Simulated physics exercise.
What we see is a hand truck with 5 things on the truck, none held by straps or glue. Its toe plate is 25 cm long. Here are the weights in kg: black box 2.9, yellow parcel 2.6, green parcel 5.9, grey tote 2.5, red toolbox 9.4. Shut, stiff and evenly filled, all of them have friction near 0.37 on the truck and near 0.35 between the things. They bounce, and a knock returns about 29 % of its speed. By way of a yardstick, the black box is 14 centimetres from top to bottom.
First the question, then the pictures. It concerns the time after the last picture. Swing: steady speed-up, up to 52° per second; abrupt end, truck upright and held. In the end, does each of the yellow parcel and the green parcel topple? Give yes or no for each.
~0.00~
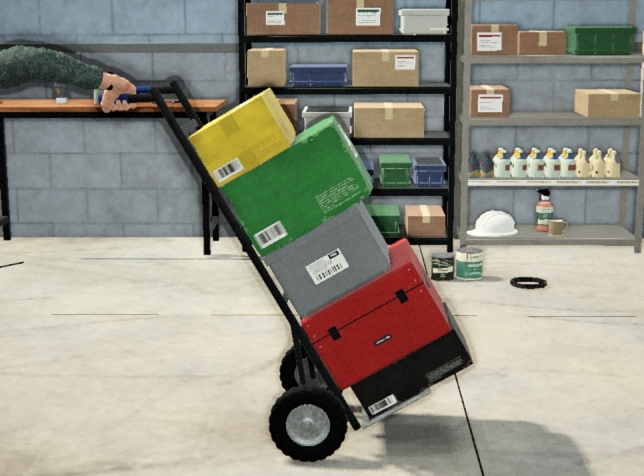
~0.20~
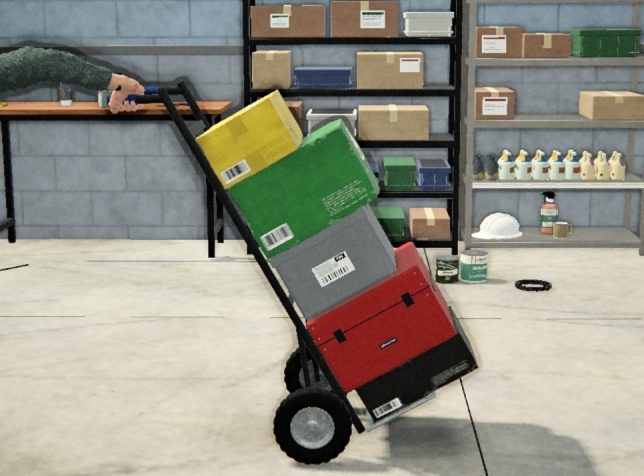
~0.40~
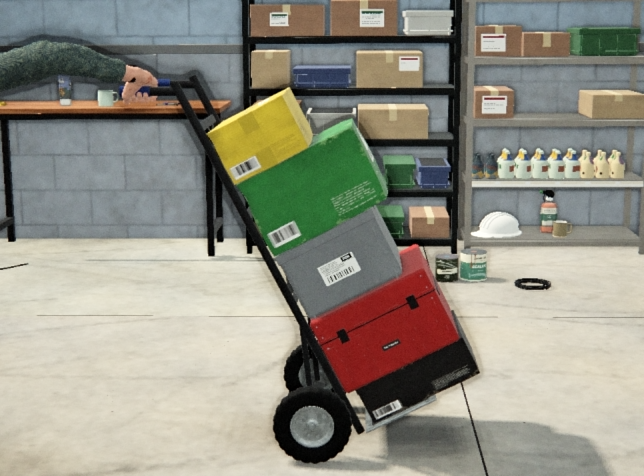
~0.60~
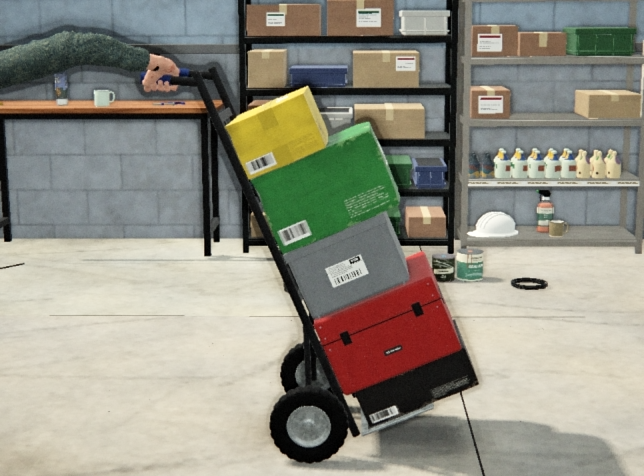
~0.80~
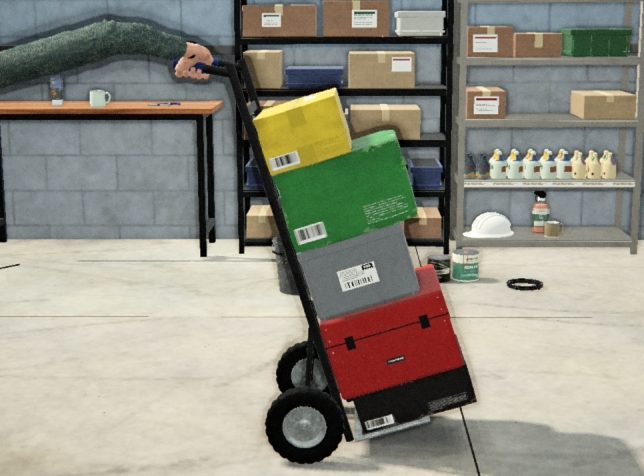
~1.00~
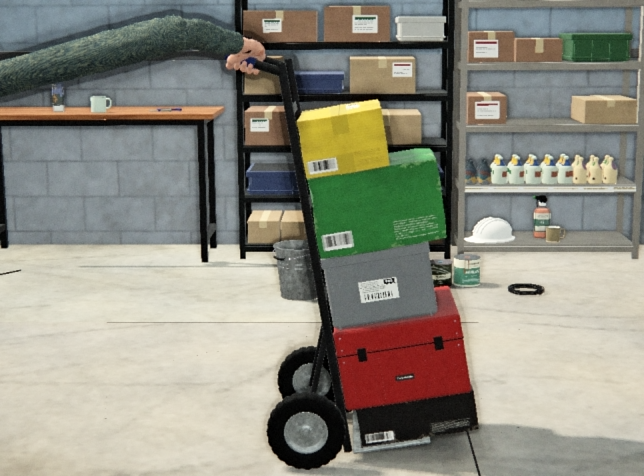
Yellow parcel: No, it stands; green parcel: No, it stands.
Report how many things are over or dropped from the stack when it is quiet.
Total: 0.
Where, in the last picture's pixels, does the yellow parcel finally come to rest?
Around (405, 147).
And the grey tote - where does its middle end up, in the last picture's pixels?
In the last view, its centre sits near (405, 288).
By 1.30 s, truck upright; yellow parcel rocked 4° off its seat near (408, 145); green parcel rocked 4° off its seat near (425, 214); grey tote rocked 4° off its seat.
By 1.80 s, truck upright; yellow parcel rocked 4° off its seat near (427, 146); green parcel rocked 4° off its seat near (436, 215); grey tote rocked 4° off its seat.
When it is over (2.7 s), all 5 within 10 cm of the start. End places, in pixels of the last picture, yellow parcel near (405, 147), green parcel near (420, 214).
